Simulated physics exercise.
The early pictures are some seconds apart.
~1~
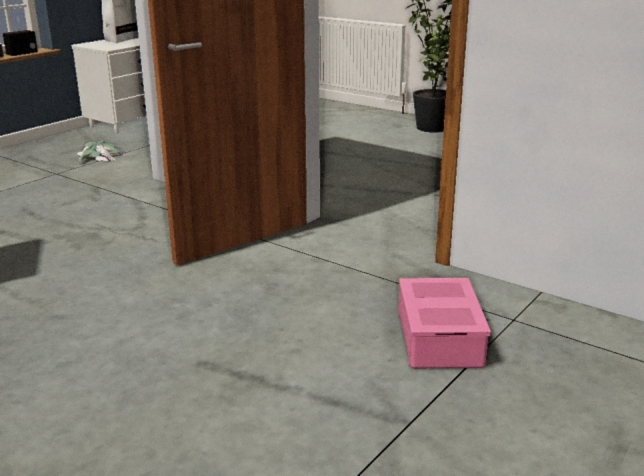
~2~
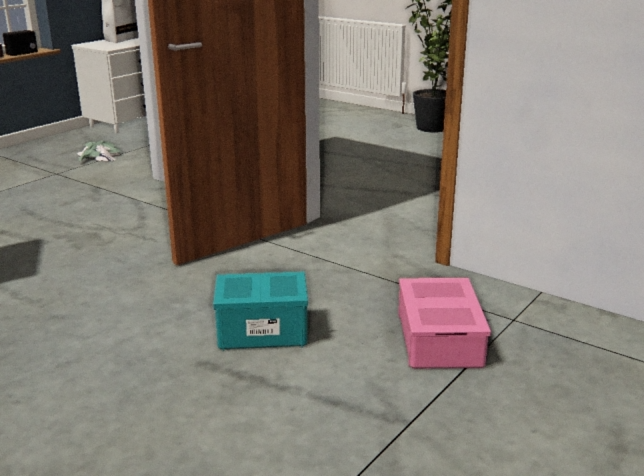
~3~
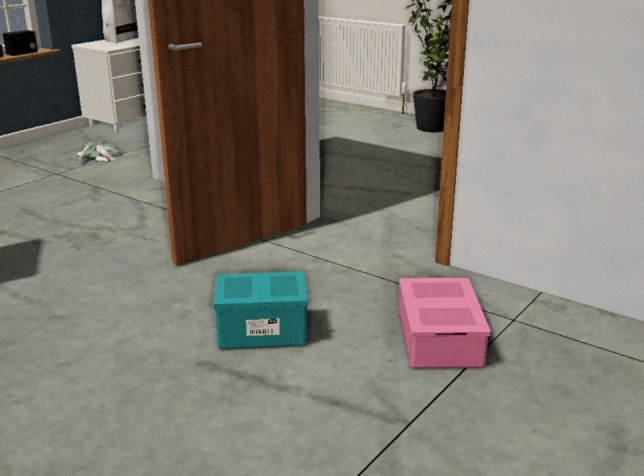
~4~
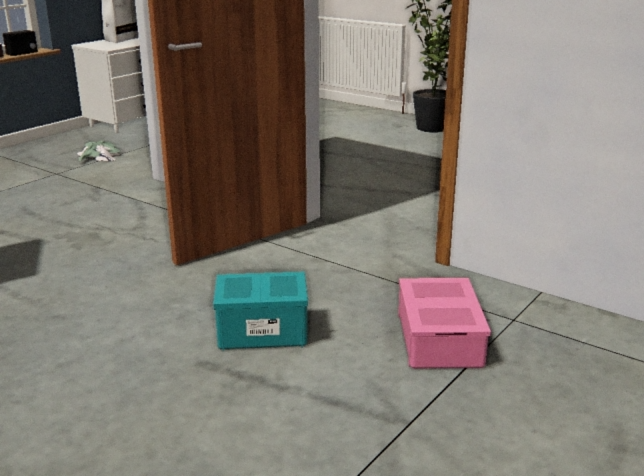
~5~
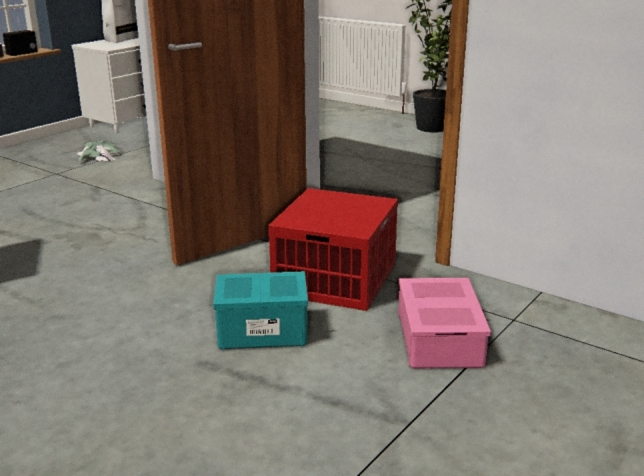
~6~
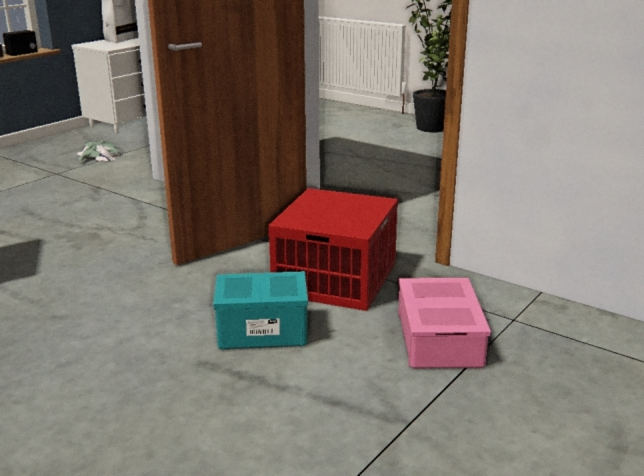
Turquoise tote appearing left of a pink tote on a grey floor, then a red crate appearing behind, before an open door.
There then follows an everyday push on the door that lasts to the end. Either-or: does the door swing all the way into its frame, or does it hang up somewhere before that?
When it's pushed, the door catches on something on the way.
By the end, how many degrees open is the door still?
Angle: About 65°.
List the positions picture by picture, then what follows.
Door wide open and still; pink tote (441, 322), in the first picture.
Door wide open and still; pink tote (441, 322); turquoise tote (262, 310), in the second picture.
Door wide open and still; pink tote (441, 322); turquoise tote (262, 310), in the third picture.
Door wide open and still; pink tote (441, 322); turquoise tote (262, 310), in the fourth picture.
Door wide open and still; pink tote (441, 322); turquoise tote (262, 310), in the fifth picture.
Door wide open and still; red chest (336, 246); pink tote (441, 322), in the sixth picture.
Then, 0.40 s after the last picture, door 96° open.
Then, 0.70 s after the last picture, door 79° open.
Then, 0.90 s after the last picture, door 66° open.
At rest, door 63° open; all 3 in place. Seen from the same camera at the end, red chest near (337, 246).
